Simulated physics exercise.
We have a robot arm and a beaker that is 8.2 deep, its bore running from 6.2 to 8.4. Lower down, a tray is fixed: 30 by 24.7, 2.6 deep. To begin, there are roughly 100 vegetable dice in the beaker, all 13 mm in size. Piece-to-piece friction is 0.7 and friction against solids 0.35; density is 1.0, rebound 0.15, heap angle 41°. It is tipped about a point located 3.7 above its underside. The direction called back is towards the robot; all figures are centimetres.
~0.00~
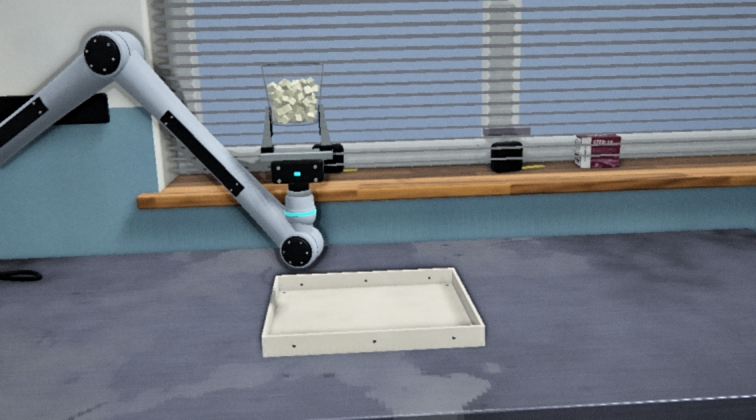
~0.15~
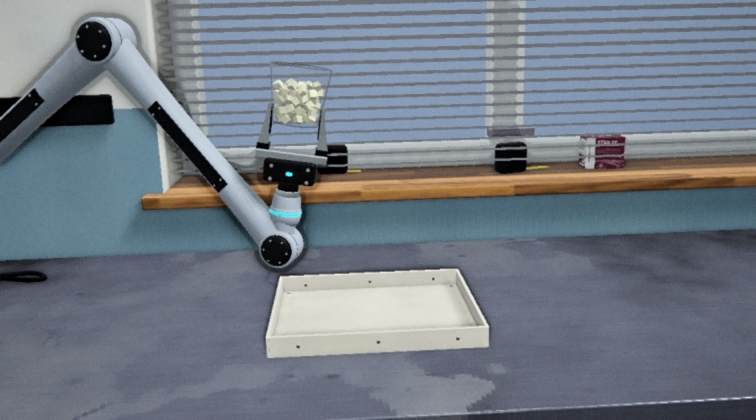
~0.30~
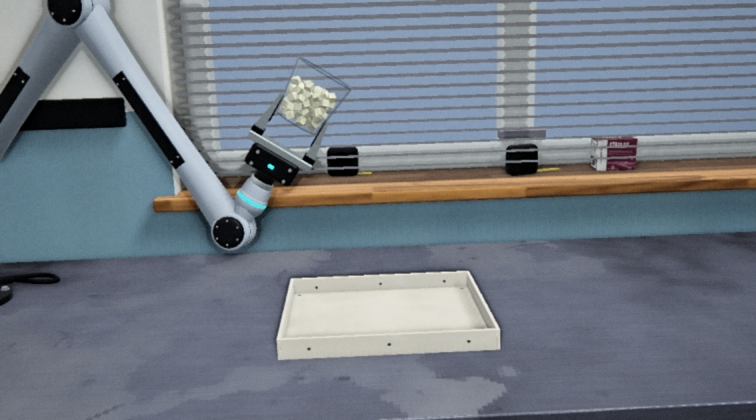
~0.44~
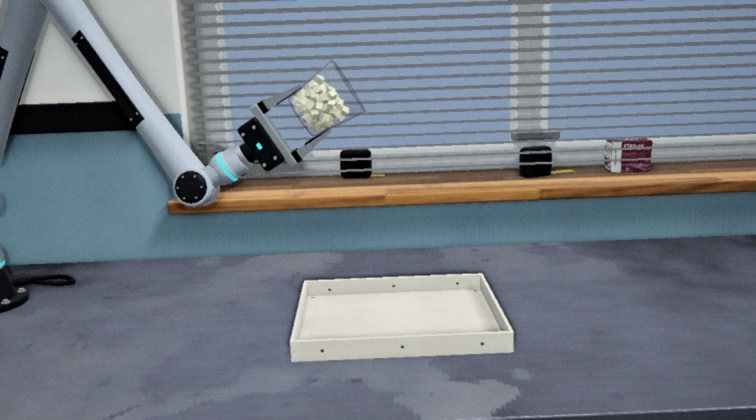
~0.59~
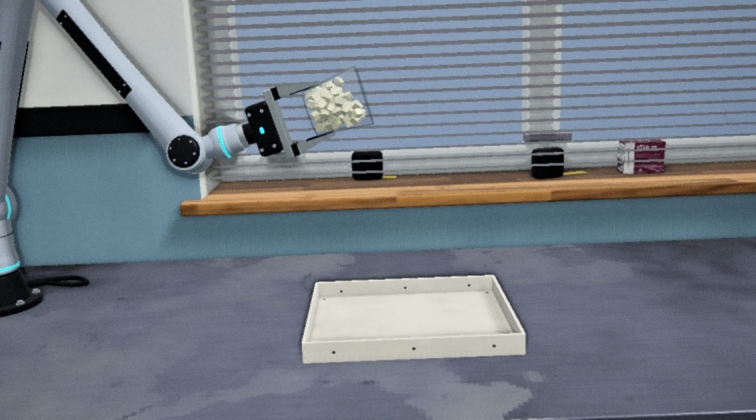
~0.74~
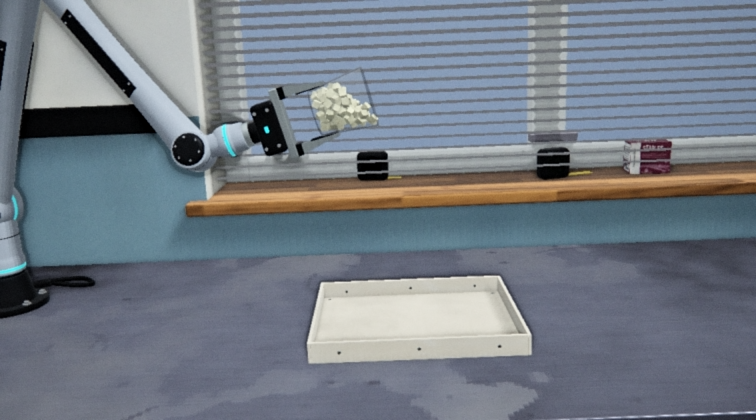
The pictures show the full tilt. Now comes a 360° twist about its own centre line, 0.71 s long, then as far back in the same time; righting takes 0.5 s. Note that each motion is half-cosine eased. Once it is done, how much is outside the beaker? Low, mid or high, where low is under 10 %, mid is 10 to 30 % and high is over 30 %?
Mid.
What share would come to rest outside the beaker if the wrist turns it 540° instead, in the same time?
In that case you'd get close to 20 per cent.
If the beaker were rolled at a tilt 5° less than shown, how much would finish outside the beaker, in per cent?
Then about 5 per cent.
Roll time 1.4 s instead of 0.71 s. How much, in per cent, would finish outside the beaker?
Then roughly 30 %.
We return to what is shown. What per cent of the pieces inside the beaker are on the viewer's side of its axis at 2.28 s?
The answer works out at some 55 percent.
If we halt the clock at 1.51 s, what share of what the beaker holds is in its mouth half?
Close to 40 per cent lies in the mouth half.
After 1.51 s, tipped 75°, highest piece 37 above the table; 87 in the beaker, 5 in the tray, 3 in flight or on a rim.
After 2.28 s, tipped 65°, highest piece 36 above the table; 81 in the beaker, 13 in the tray, 1 in flight or on a rim.
After 2.86 s, upright, highest piece 38 above the table; 80 in the beaker, 15 in the tray.
After 3.56 s, upright, highest piece 38 above the table; 80 in the beaker, 15 in the tray.
In the end, 80 in the beaker, 15 in the tray. That is 16 % outside the beaker.
